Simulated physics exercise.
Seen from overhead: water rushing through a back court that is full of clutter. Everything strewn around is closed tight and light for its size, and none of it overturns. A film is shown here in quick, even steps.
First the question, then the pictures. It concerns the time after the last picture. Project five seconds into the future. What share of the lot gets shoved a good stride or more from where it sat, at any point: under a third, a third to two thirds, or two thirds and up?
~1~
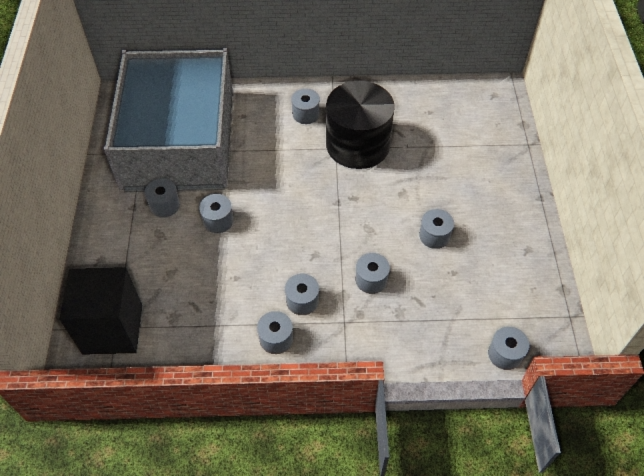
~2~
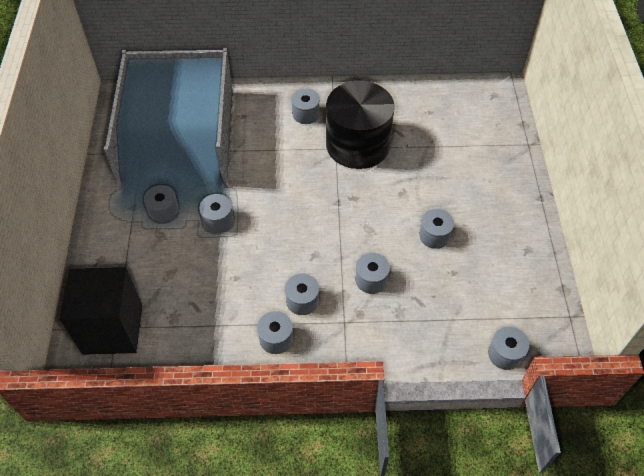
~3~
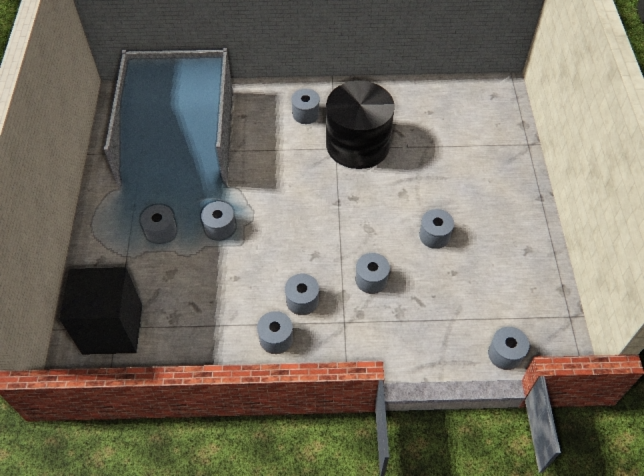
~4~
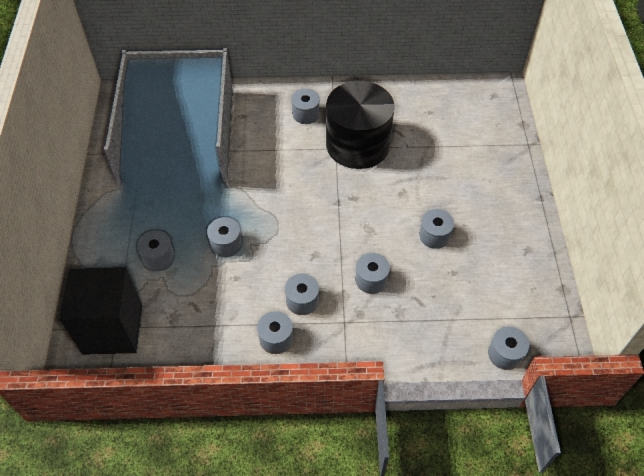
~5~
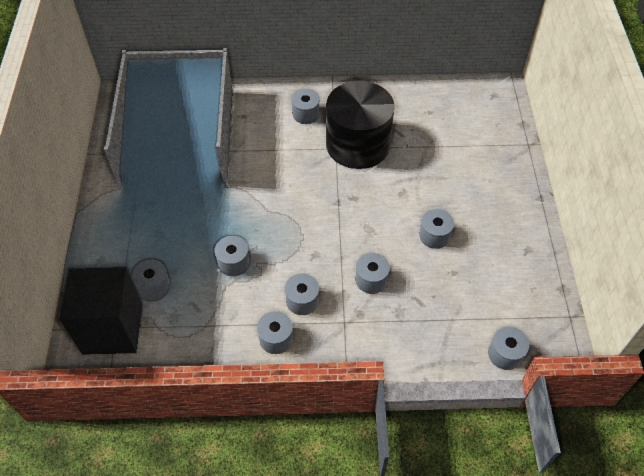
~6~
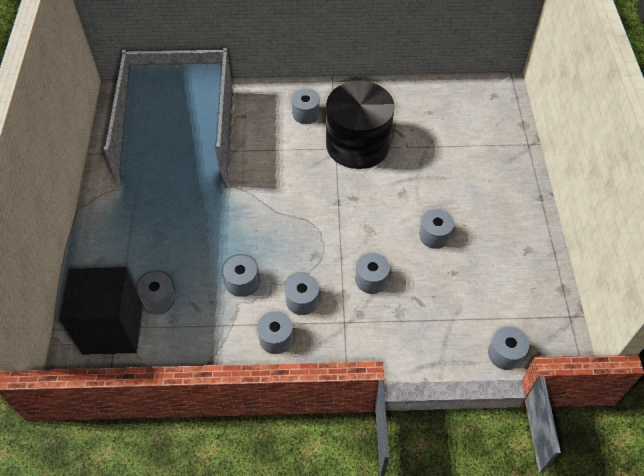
So the part that moves far is the two-thirds mark or beyond.
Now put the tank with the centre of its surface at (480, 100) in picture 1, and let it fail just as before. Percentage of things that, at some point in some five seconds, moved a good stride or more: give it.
It comes to some 60 %.
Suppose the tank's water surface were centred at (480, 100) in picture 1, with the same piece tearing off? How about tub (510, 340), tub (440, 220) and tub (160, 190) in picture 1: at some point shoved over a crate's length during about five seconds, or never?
Well, the first one got driven a long way, the second got driven a long way, and the third didn't get far.
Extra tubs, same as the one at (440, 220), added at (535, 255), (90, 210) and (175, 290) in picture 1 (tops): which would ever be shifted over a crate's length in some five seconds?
Per listing: Cleared out, cleared out, cleared out.
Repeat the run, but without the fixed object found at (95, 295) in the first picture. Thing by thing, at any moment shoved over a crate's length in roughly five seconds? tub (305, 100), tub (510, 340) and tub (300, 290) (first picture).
In order: Stayed put, got displaced, got displaced.
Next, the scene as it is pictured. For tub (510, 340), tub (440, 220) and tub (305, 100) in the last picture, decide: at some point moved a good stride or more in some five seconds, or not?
One, displaced that much; two, under that distance; three, under that distance.
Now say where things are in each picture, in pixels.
A tub at (161, 191) rests on the ground; a tub at (215, 207), on the bottom; 0 of 8 have shifted, in the first frame.
A tub at (160, 197), on the bottom, close to its start; a tub at (215, 207) rests on the ground; 1 of 8 have shifted, in the second frame.
A tub at (157, 218) rests on the ground, a stride from its start; a tub at (218, 214) rests on the ground, close to its start; 2 of 8 have shifted, in the third frame.
A tub at (154, 244), on the bottom, a stride from its start; a tub at (224, 231) rests on the ground, a stride from its start; 2 of 8 have shifted, in the fourth frame.
A tub at (149, 274), on the bottom, a stride from its start; a tub at (231, 249) rests on the ground, a stride from its start; 2 of 8 have shifted, in the fifth frame.
A tub at (154, 287) rests on the ground, far from its start; a tub at (240, 270), on the bottom, a stride from its start; 2 of 8 have shifted, in the sixth frame.
A moment on, 2 of 8 are well off their spots; 0 afloat.
Next, 4 of 8 are well off their spots; 2 afloat.
Later, 5 of 8 are well off their spots; 1 afloat.
In the end, 6 of 8 are well off their spots, and 6 have been at some point; 4 afloat.
